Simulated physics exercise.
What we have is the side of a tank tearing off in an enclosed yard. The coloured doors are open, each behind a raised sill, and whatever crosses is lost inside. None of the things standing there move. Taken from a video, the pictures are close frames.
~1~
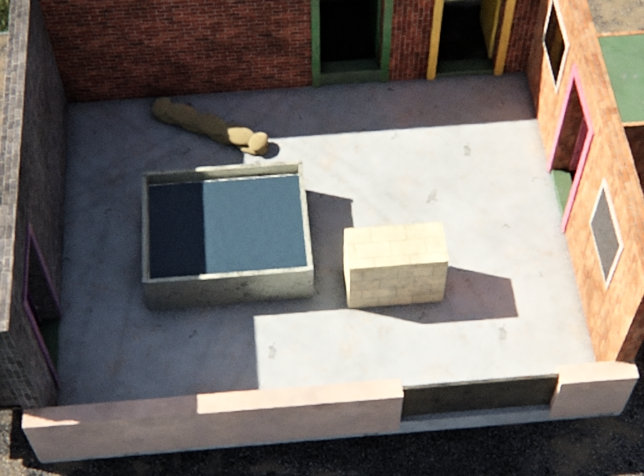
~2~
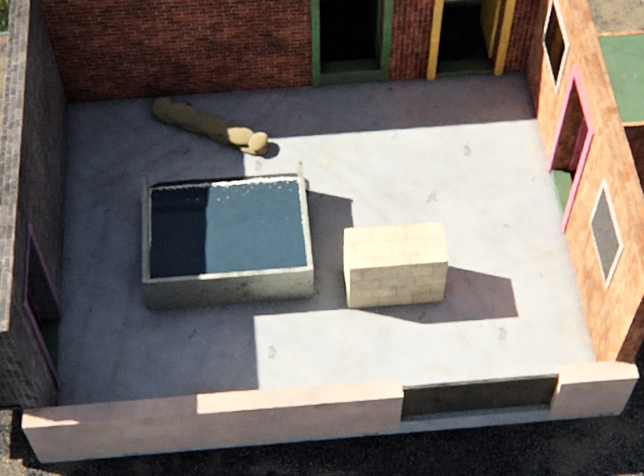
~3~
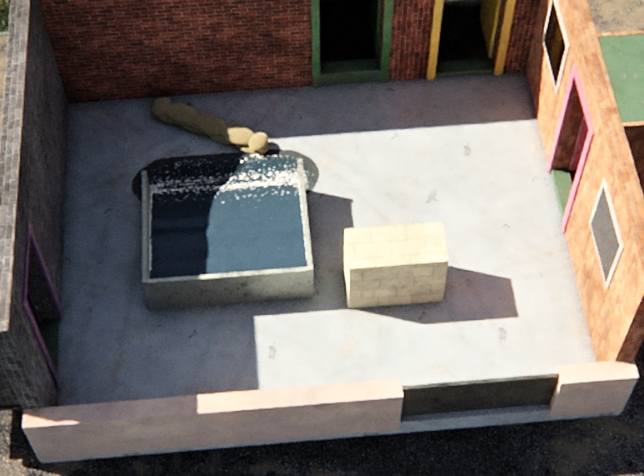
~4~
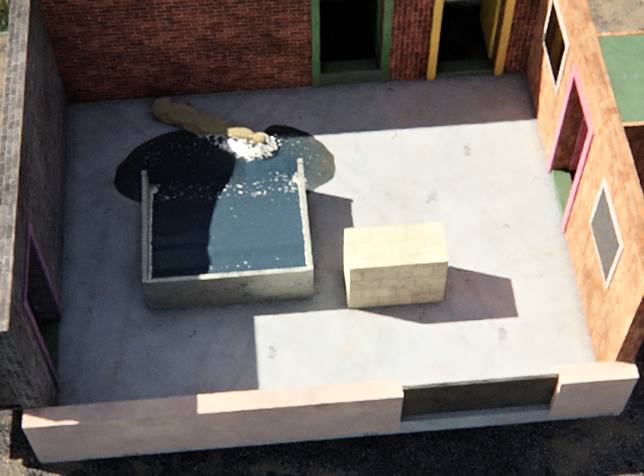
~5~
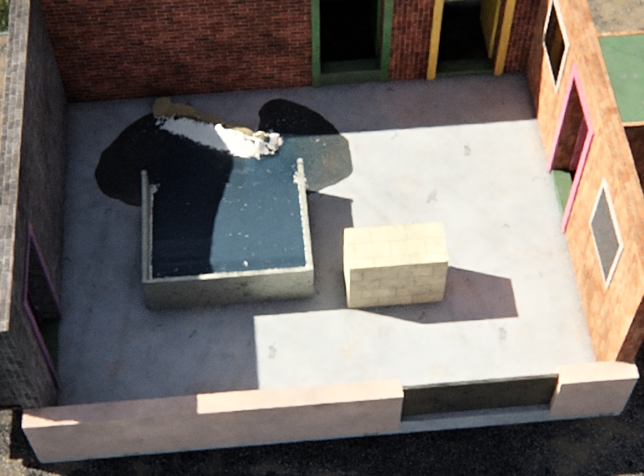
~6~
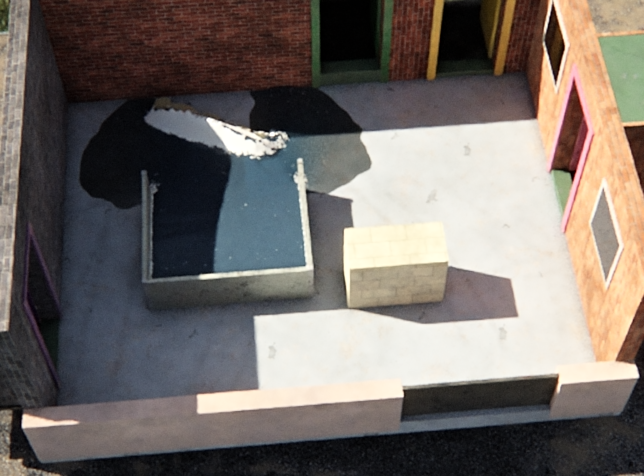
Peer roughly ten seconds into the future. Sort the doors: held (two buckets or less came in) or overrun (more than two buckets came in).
Sorted: Yellow door held, green door held, pink door held, purple door overrun.
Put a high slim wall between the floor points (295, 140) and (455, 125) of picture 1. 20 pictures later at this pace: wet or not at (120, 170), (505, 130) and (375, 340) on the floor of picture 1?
Results in order: Swamped / swamped / bone-dry.
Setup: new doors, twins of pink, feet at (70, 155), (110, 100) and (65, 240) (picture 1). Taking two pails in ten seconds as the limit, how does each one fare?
Taking the new doors in the order given: The first tops it, the second tops it, the third comes up short.
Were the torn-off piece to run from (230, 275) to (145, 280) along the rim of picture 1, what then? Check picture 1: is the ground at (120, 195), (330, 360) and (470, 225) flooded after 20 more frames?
Taking the spots in turn: Swamped, swamped and untouched.
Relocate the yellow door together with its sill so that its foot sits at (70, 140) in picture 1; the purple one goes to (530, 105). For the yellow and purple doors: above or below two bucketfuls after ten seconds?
Note: Yellow door beats the limit, purple door beats the limit.
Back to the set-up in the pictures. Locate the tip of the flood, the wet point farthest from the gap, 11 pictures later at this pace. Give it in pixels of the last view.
Close to (516, 75).
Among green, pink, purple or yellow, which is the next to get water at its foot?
The answer here is the door marked green.
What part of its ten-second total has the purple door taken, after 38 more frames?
Roughly 5 per cent.
A moment on, water covers 25 % of the floor; the yellow door not reached, the green door wet at the sill, nothing in, the pink door not reached, the purple door not reached.
Next, water covers 30 % of the floor; the yellow door wet at the sill, nothing in, the green door wet at the sill, nothing in, the pink door not reached, the purple door not reached.
Then, water covers 55 % of the floor; the yellow door wet at the sill, nothing in, the green door wet at the sill, nothing in, the pink door wet at the sill, nothing in, the purple door wet at the sill, nothing in.
Later, water covers 90 % of the floor; the yellow door under two buckets in, the green door wet at the sill, nothing in, the pink door wet at the sill, nothing in, the purple door under two buckets in.
In the end, water covers 95 % of the floor; the yellow door under two buckets in, the green door wet at the sill, nothing in, the pink door wet at the sill, nothing in, the purple door over two buckets in.
